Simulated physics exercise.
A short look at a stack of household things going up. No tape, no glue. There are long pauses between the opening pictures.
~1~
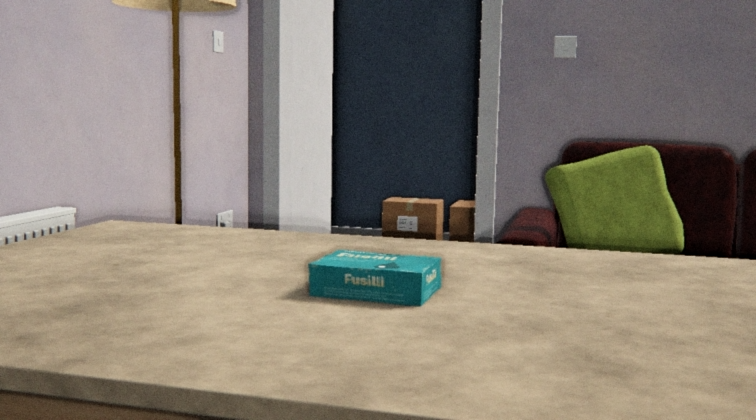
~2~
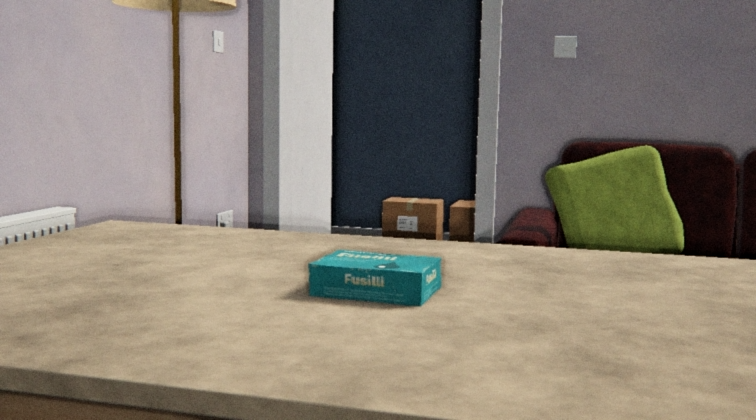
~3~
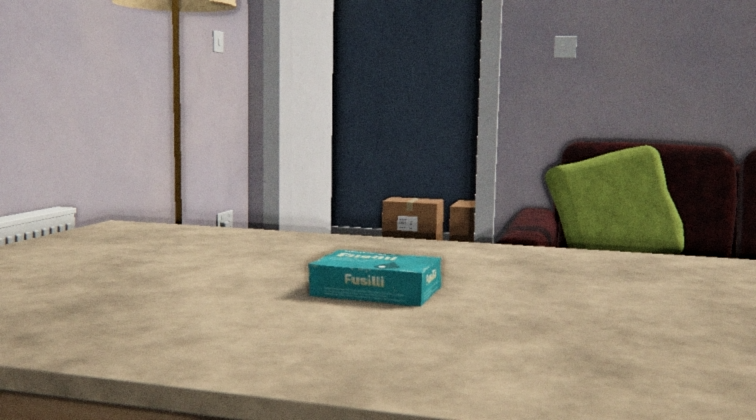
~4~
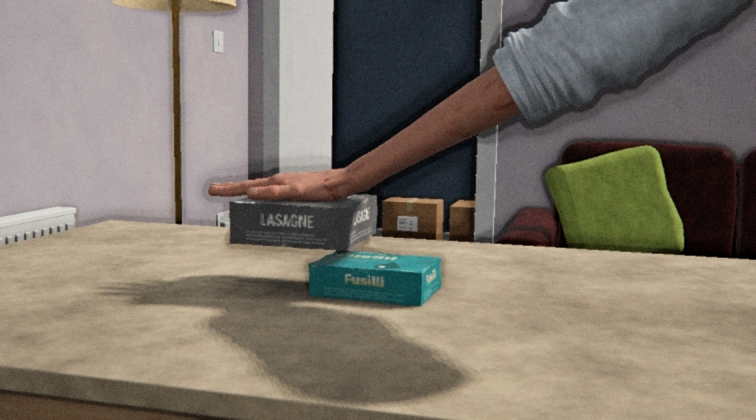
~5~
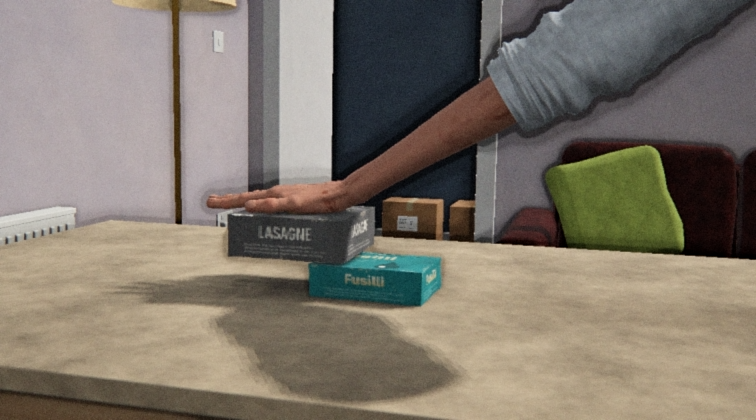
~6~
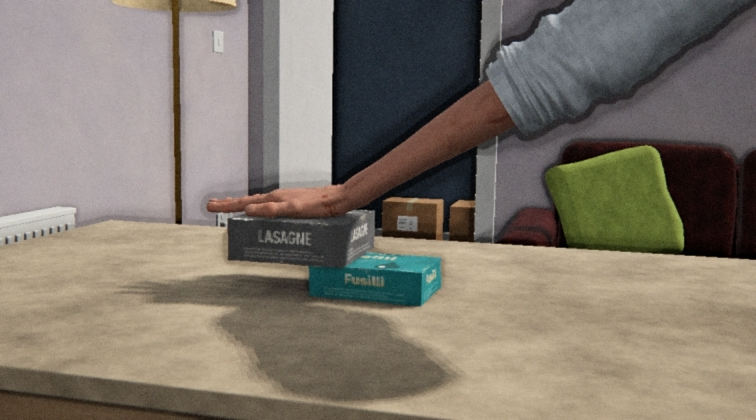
On a table, a hand lowers a grey lasagne box onto a turquoise fusilli box's left side.
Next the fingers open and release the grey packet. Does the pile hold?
In the end the pile comes apart.
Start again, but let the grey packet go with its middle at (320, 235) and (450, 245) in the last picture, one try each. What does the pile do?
In the first case it comes apart; in the second case it gives way.
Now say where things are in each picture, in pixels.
In the first frame, the last thing is not in view yet; turquoise packet (377, 276).
In the second frame, the last thing is not in view yet; turquoise packet (377, 276).
In the third frame, the last thing is not in view yet; turquoise packet (377, 276).
In the fourth frame, coming down; grey packet (307, 218); turquoise packet (377, 276).
In the fifth frame, set down, still held; grey packet (305, 230); turquoise packet (377, 276).
In the sixth frame, set down, still held; grey packet (305, 234); turquoise packet (377, 276).
Then, 0.20 s after the last picture, grey packet tipped 27° from how it was near (296, 242).
Then, 0.30 s after the last picture, grey packet tipped 23° from how it was near (291, 246).
Then, 1.10 s after the last picture, grey packet tipped 22° from how it was near (288, 247).
At rest, left askew, grey packet; turquoise packet in place. Seen from the same camera at the end, grey packet near (288, 247). The pile gives way.
